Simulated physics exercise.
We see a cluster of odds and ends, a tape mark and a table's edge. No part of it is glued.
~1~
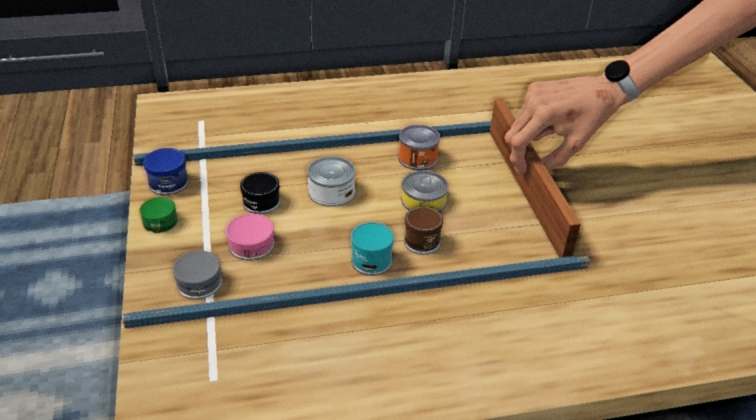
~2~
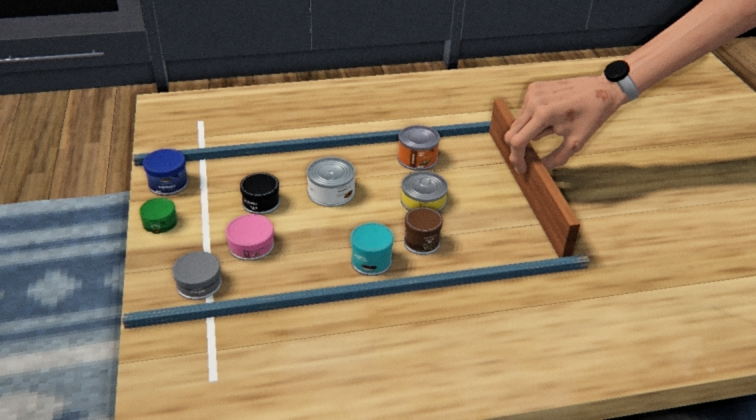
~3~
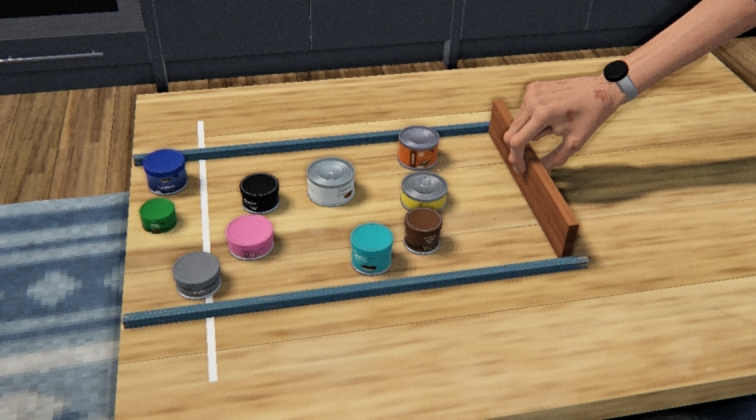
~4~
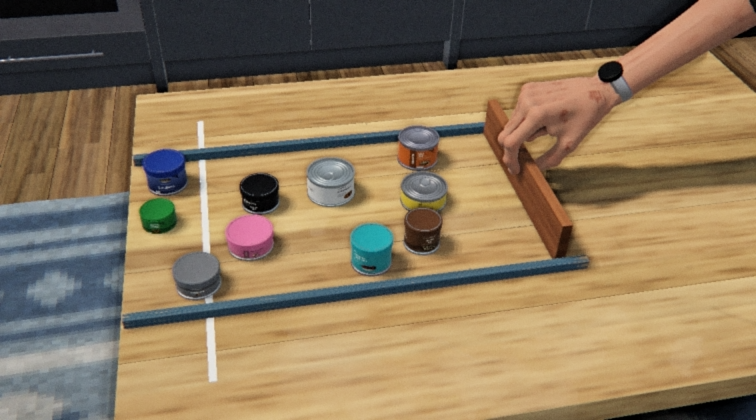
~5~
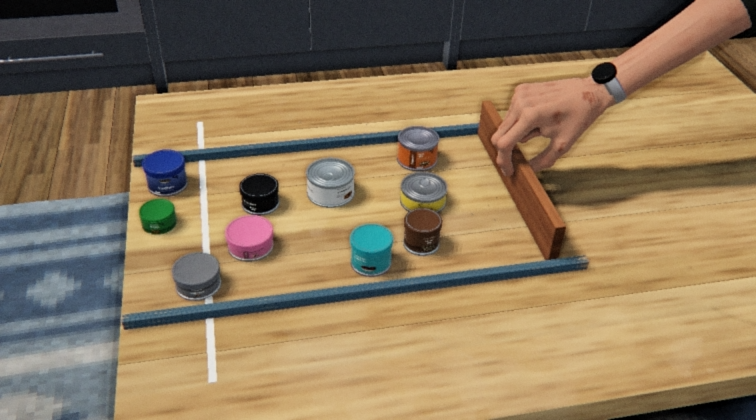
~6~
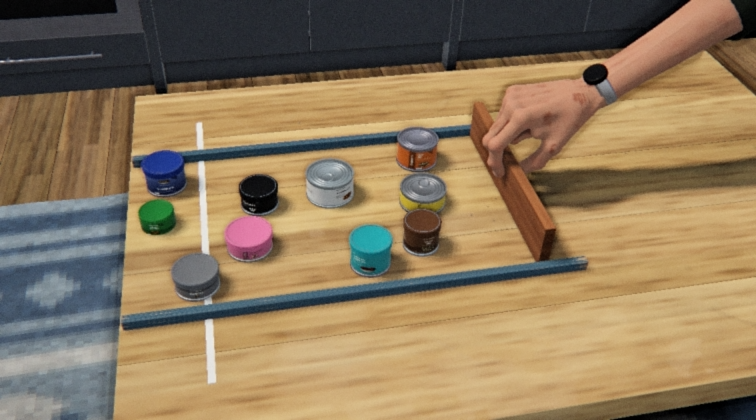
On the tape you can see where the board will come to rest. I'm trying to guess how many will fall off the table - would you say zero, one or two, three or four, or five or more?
I would say one or two.
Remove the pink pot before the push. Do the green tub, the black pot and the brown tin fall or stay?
Green tub - gone, black pot - safe, brown tin - safe.
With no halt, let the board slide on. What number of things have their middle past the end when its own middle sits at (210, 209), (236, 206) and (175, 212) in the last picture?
1, 0 and 5.
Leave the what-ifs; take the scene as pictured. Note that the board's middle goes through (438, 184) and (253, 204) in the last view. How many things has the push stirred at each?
Counts: 2 / 9.
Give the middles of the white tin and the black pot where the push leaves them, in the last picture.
Result: One at about (178, 197), the other at about (140, 218).
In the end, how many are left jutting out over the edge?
Overhang count: 4.
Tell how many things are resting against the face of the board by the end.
5 end up touching it.
Early on, none off yet; green tub at rest near (157, 218); blue pot at rest near (165, 174); grey tin at rest near (196, 277).
Finally, the number that fall off is one or two; lost, green tub.
